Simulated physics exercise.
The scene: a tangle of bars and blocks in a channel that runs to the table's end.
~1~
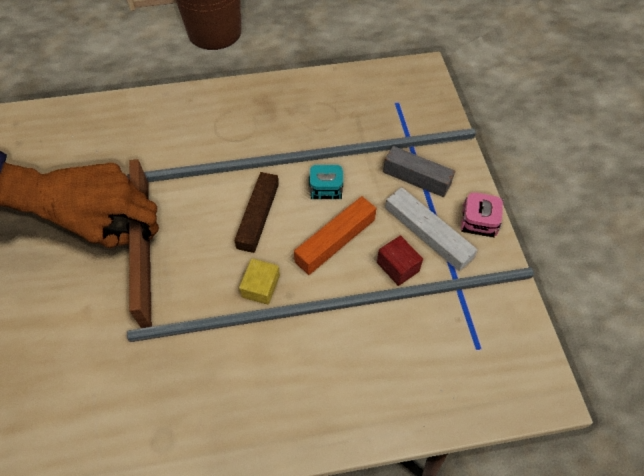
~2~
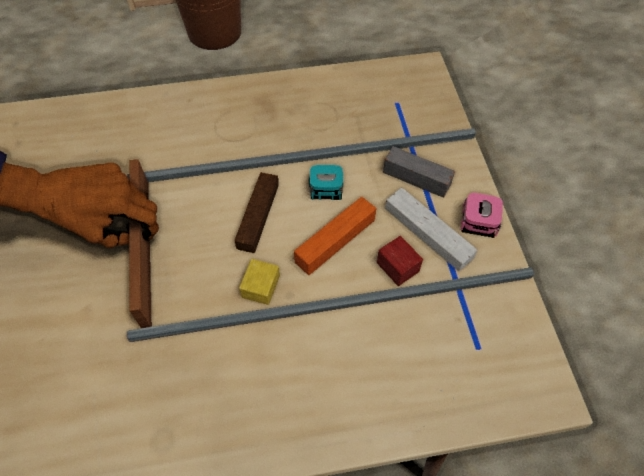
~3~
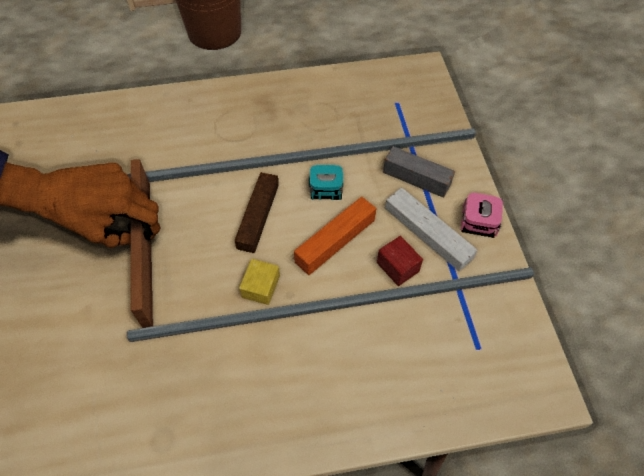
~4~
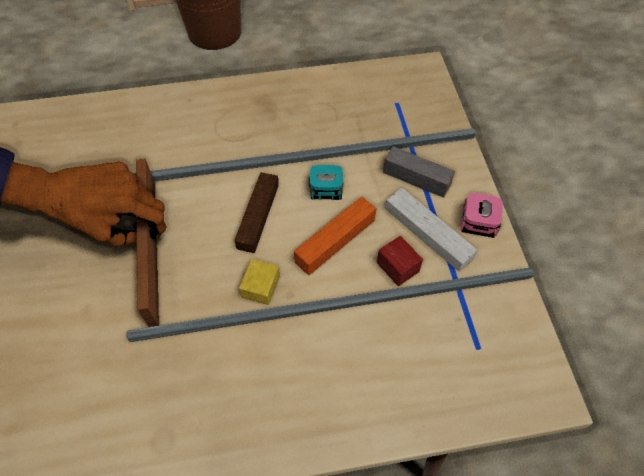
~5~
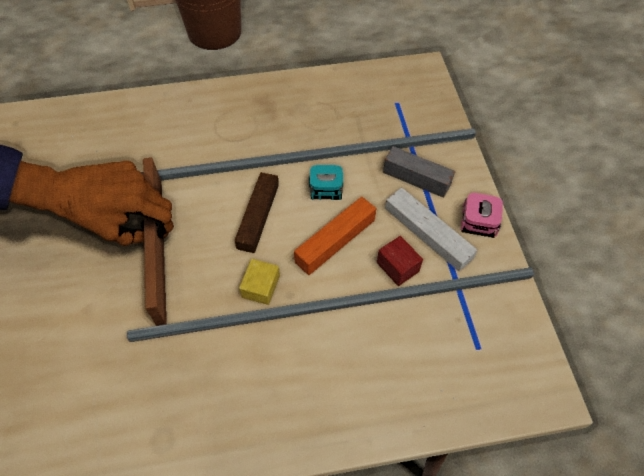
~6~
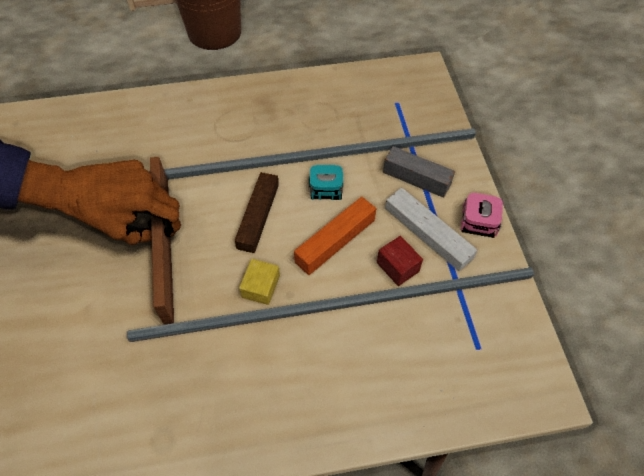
A gloved hand holding a brown board upright, staying still at first, then sliding it slightly right toward unmoving bars and blocks.
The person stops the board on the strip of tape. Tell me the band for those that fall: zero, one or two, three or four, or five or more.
Outcome: The number that fall off is one or two.
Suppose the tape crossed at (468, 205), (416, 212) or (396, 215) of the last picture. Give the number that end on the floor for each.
It would be 4, 1 and 0.
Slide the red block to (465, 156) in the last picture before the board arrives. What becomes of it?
The red block tumbles off.
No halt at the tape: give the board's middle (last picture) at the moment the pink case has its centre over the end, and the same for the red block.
Near (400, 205) and (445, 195).
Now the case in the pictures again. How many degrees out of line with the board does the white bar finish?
About 25°.
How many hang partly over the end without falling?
It comes to 3.
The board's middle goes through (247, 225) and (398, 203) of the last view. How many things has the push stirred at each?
2 and 8.
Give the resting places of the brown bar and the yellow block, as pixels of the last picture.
The brown bar stops around (436, 186); the yellow block around (463, 250).
Soon after, none off yet; pink case at rest near (482, 215); grey bar at rest near (418, 172); white bar at rest near (431, 228).
In the end, the number that fall off is one or two; gone, pink case.
